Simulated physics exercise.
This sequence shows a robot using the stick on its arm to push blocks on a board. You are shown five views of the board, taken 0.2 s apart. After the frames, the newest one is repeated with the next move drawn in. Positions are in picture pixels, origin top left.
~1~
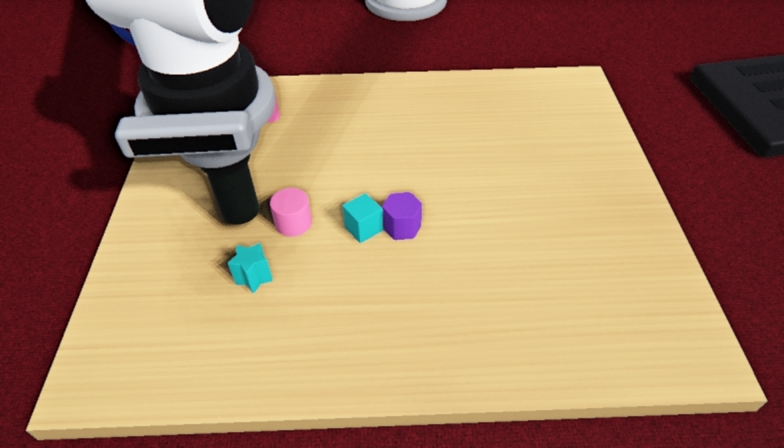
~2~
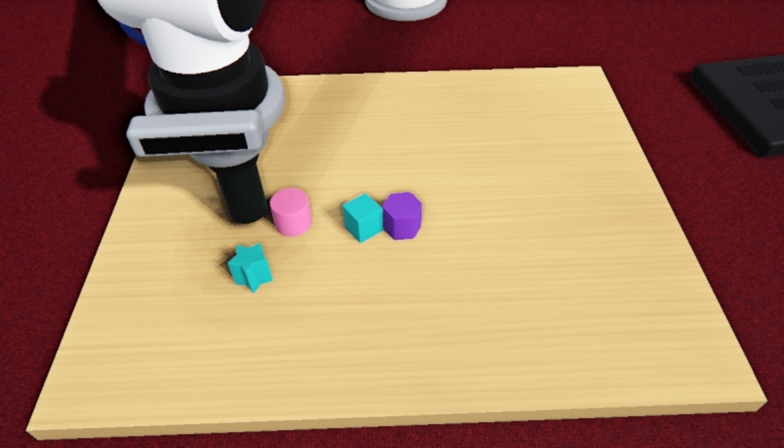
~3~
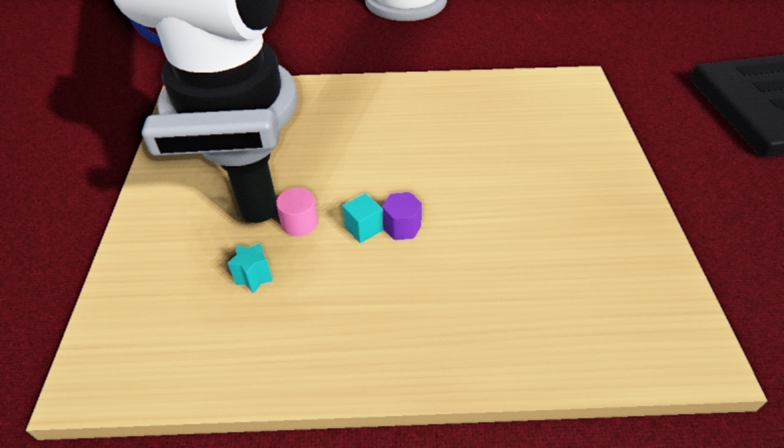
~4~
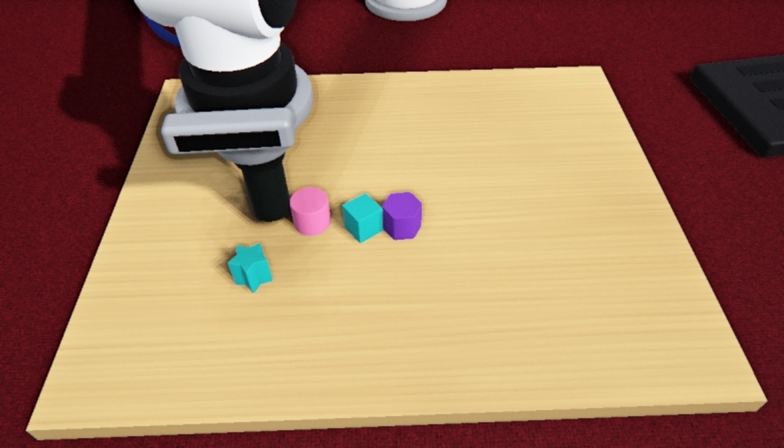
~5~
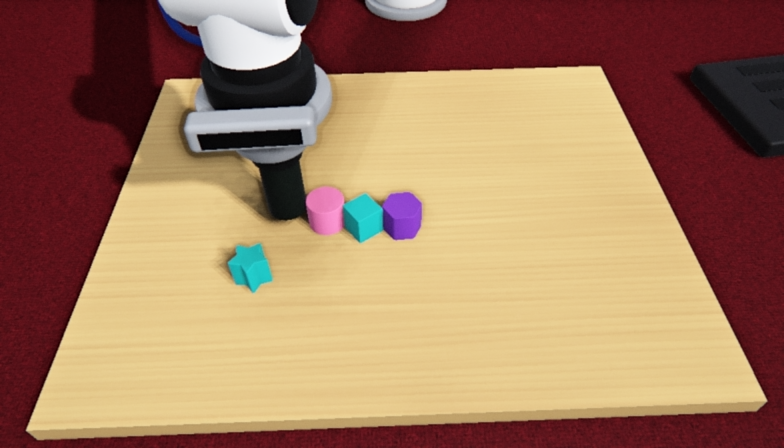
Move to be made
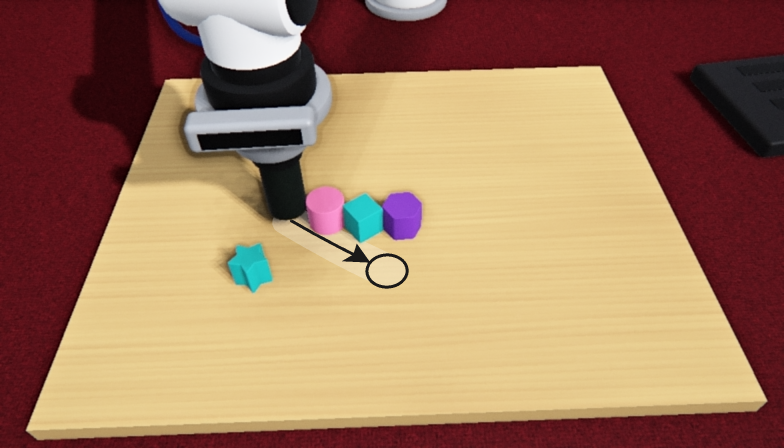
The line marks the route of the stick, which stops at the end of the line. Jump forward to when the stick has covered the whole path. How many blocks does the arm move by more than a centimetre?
By the end of the path, three or more blocks have moved more than about a centimetre.
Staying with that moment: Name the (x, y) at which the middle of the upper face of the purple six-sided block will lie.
I think it will end close to (427, 207).
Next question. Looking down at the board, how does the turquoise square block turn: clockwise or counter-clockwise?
Turns clockwise.
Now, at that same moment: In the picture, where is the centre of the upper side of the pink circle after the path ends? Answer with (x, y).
Its top centre lands on (359, 201).
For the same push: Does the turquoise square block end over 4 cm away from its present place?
Going by the path, no.
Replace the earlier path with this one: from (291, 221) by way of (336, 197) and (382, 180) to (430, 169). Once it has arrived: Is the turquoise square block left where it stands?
No - that is not the case.
Path on the board, straight from (291, 221) to (387, 271).
What follows on the original path. One third of the way, stick (319, 224); pink circle (353, 201); turquoise square block (386, 204), turned 50° clockwise; purple six-sided block (419, 207), turned 15° anticlockwise.
Two thirds of the way, stick (352, 241); pink circle (359, 201); turquoise square block (395, 200), turned 55° clockwise; purple six-sided block (427, 207).
At the end, stick (387, 257); turquoise star in place; pink circle (359, 201); turquoise square block (395, 200), turned 55° clockwise; purple six-sided block (427, 207).
